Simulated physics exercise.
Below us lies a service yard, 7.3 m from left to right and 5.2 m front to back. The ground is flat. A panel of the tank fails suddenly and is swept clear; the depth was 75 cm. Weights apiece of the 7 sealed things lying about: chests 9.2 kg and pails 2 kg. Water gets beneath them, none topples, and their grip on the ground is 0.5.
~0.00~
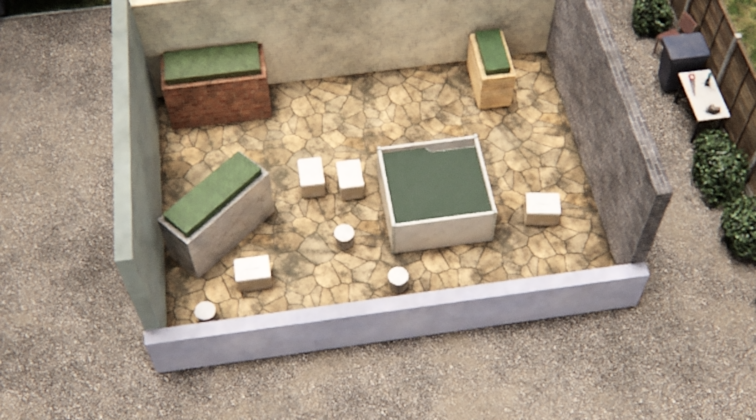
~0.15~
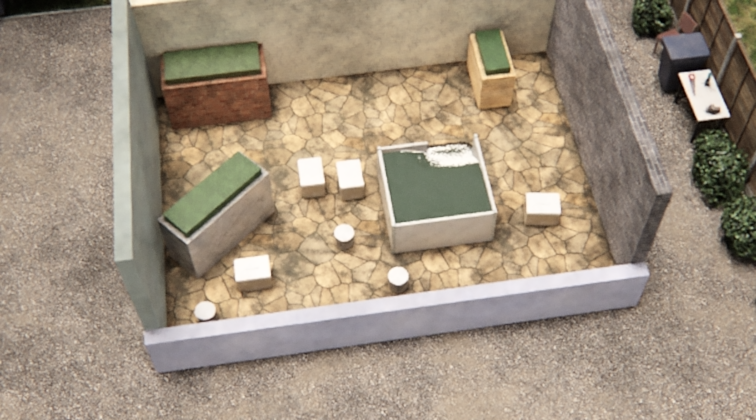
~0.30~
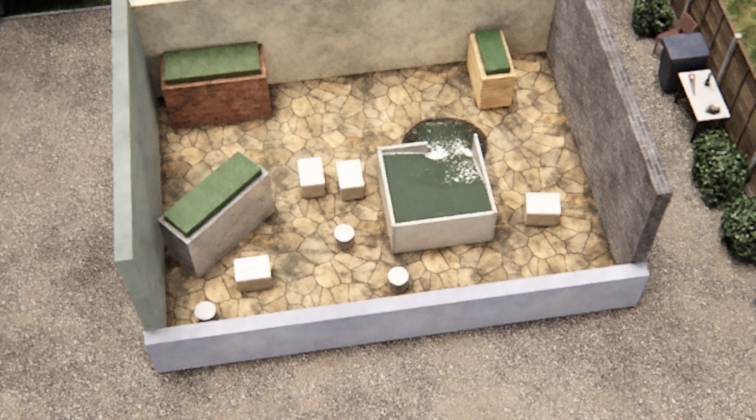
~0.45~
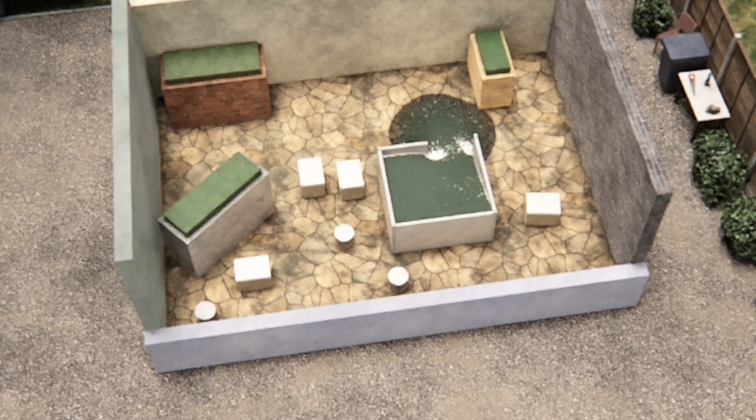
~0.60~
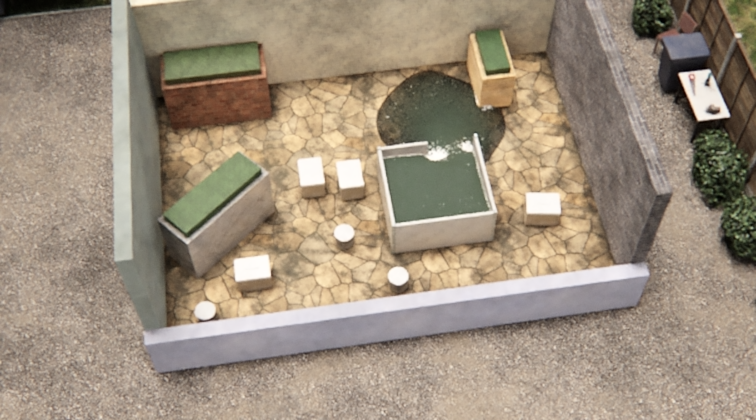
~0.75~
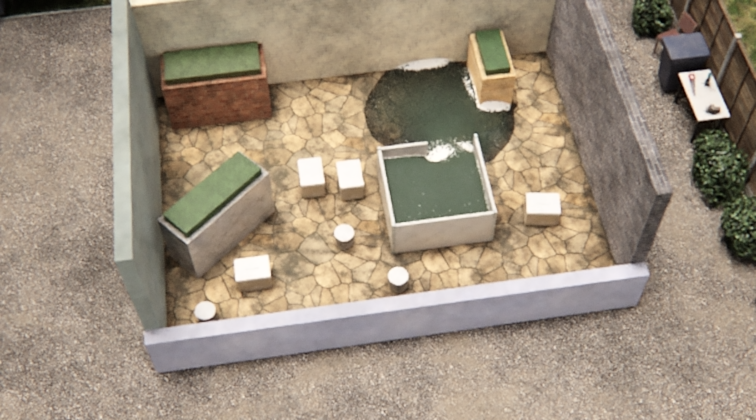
In the video, dark green water pours from the back of a square, pale-walled tank in a walled, stone-paved yard, spreading in a widening pool to the rear wall and a wooden planter-like box, while the surrounding objects stay still.
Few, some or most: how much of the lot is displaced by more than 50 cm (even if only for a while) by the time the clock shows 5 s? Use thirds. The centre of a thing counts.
That comes to under a third.
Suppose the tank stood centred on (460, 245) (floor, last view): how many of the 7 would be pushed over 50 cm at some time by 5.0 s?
Then 1.
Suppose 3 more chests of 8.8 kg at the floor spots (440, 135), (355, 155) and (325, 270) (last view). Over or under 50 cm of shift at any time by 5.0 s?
In that order: Over, less, under.
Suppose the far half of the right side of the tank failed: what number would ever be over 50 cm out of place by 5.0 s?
Then 2.
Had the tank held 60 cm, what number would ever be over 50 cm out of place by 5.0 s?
Then 0.
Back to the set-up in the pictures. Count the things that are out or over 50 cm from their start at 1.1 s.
By then 0.
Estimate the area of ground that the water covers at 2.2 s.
Some 12 m2.
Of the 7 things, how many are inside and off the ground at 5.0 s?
I count 0.
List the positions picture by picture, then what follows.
A chest at (252, 268) rests on the ground; a pail at (344, 233), on the bottom; water covers 2.4 m2; 0 of 7 have shifted, in the first picture.
A chest at (252, 268), on the bottom; a pail at (344, 233) rests on the ground; 3.0 m2 under water; 0 of 7 have shifted, in the second picture.
A chest at (252, 268) rests on the ground; a pail at (344, 233), on the bottom; water covers 3.8 m2; 0 of 7 have shifted, in the third picture.
A chest at (252, 268) rests on the ground; a pail at (344, 233), on the bottom; water covers 4.9 m2; 0 of 7 have shifted, in the fourth picture.
A chest at (252, 268), on the bottom; a pail at (344, 233), on the bottom; 6.1 m2 under water; 0 of 7 have shifted, in the fifth picture.
A chest at (252, 268) rests on the ground; a pail at (344, 233) rests on the ground; 7.1 m2 under water; 0 of 7 have shifted, in the sixth picture.
After 1.1 s 0 of 7 are over 50 cm from their spots; 0 afloat.
After 2.2 s 0 of 7 are over 50 cm from their spots; 0 afloat.
After 3.5 s 0 of 7 are over 50 cm from their spots; 0 afloat.
After 5.0 s 0 of 7 are over 50 cm from their spots, and 0 have been at some point; 0 afloat.
